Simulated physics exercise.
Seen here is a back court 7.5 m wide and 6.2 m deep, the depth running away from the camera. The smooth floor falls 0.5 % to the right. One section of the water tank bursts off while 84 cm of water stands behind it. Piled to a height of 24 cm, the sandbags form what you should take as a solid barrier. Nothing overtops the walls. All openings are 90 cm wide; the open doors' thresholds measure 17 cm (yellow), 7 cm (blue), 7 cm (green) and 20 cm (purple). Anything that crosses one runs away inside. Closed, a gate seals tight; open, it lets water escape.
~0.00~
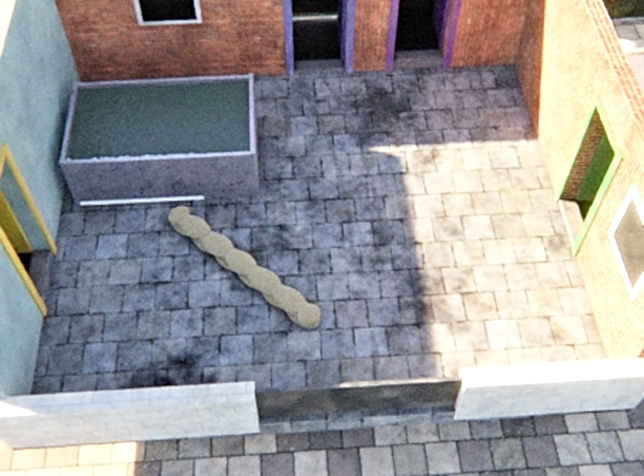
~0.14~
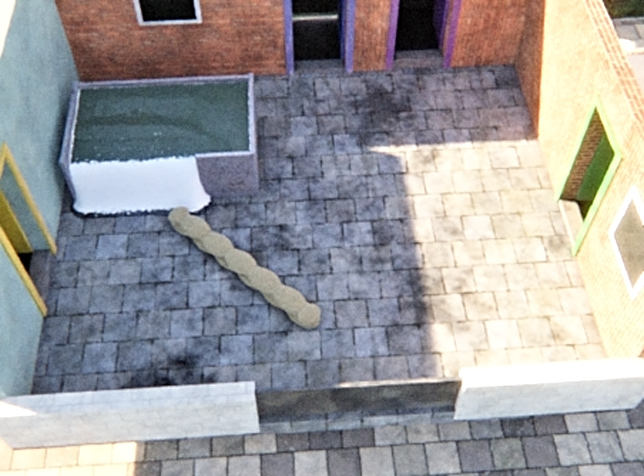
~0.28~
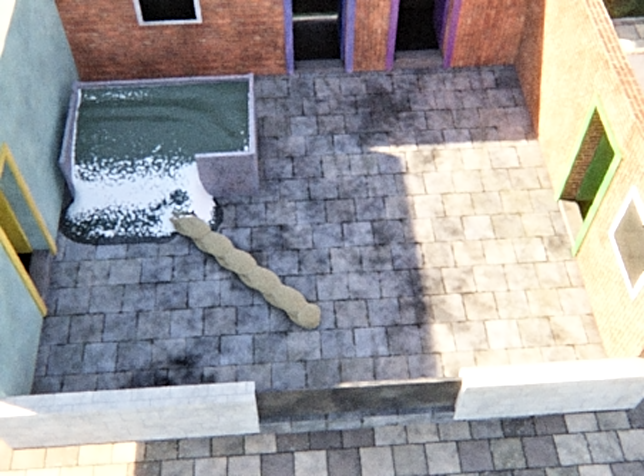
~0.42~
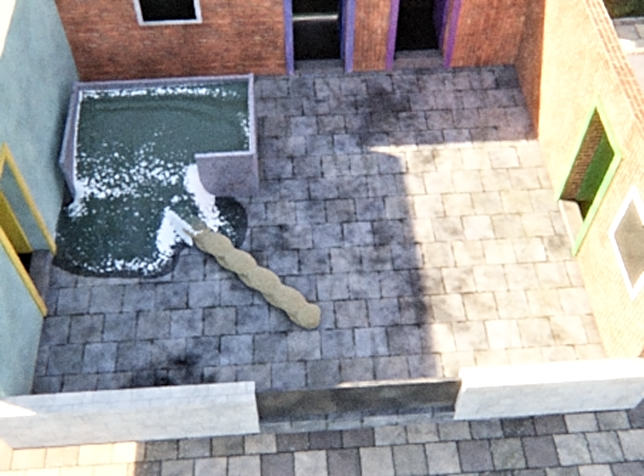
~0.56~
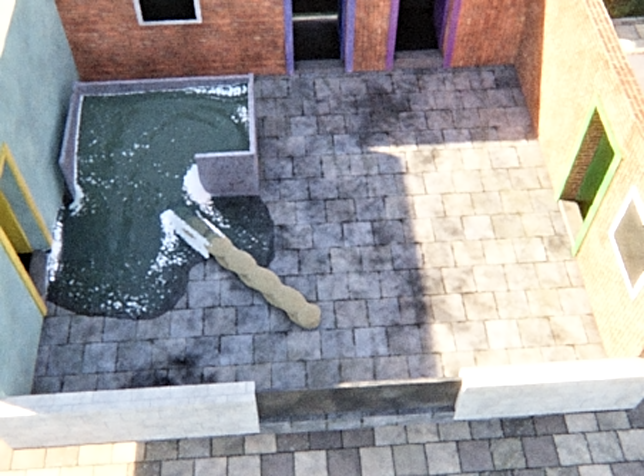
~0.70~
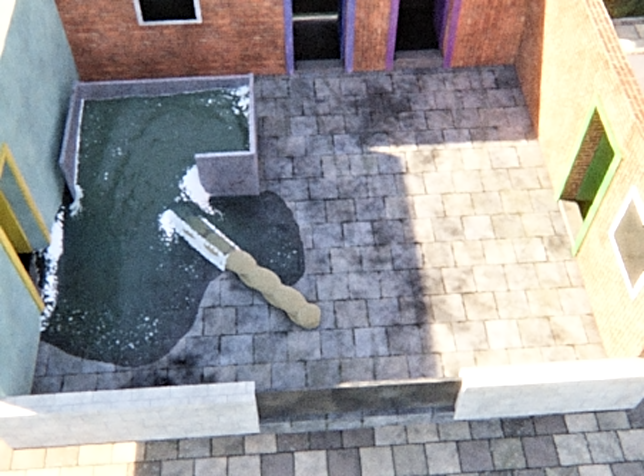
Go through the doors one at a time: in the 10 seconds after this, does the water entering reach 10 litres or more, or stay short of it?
In order: The yellow door will let too much through; the blue door will not let too much through; the green door will let too much through; the purple door will not let too much through.
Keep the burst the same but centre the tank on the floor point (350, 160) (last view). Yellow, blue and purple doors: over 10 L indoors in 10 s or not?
Well, against that limit, at yellow it's within bounds, at blue it's too much, and at purple it's within bounds.
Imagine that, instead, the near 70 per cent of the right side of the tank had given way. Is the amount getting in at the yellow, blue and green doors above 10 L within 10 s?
Compared with the limit, yellow is lower, blue is lower and green is higher.
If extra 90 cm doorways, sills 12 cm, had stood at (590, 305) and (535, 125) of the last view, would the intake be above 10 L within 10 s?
Exceeded, within it.
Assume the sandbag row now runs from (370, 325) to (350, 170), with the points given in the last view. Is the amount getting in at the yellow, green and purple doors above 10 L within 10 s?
Checking the limit, yellow is too much, green is too much, purple is fine.
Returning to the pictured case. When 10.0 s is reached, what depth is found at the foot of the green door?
8.5 cm.
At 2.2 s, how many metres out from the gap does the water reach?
Distance: Approx. 6.0 m.
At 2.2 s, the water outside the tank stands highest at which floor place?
It's at about (32, 393) in the last picture.
After 1.4 s water covers 35 % of the floor and is deepest (70 cm) near (28, 420); yellow door 30 cm at the sill, 3 L in, blue door not reached, green door not reached, purple door not reached.
After 2.2 s water covers 50 % of the floor and is deepest (53 cm) near (32, 393); yellow door 25 cm at the sill, 42 L in, blue door not reached, green door not reached, purple door not reached.
After 3.5 s water covers 50 % of the floor and is deepest (34 cm) near (296, 329); yellow door 18 cm at the sill, 59 L in, blue door not reached, green door 3 cm at the sill, 0 L in, purple door not reached.
After 6.0 s water covers 70 % of the floor and is deepest (24 cm) near (578, 386); yellow door 16 cm at the sill, 65 L in, blue door not reached, green door 13 cm at the sill, 37 L in, purple door not reached.
After 10.0 s water covers 95 % of the floor and is deepest (14 cm) near (511, 117); yellow door 8 cm at the sill, 66 L in, blue door 7 cm at the sill, 0 L in, green door 8 cm at the sill, 72 L in, purple door 11 cm at the sill, 0 L in.
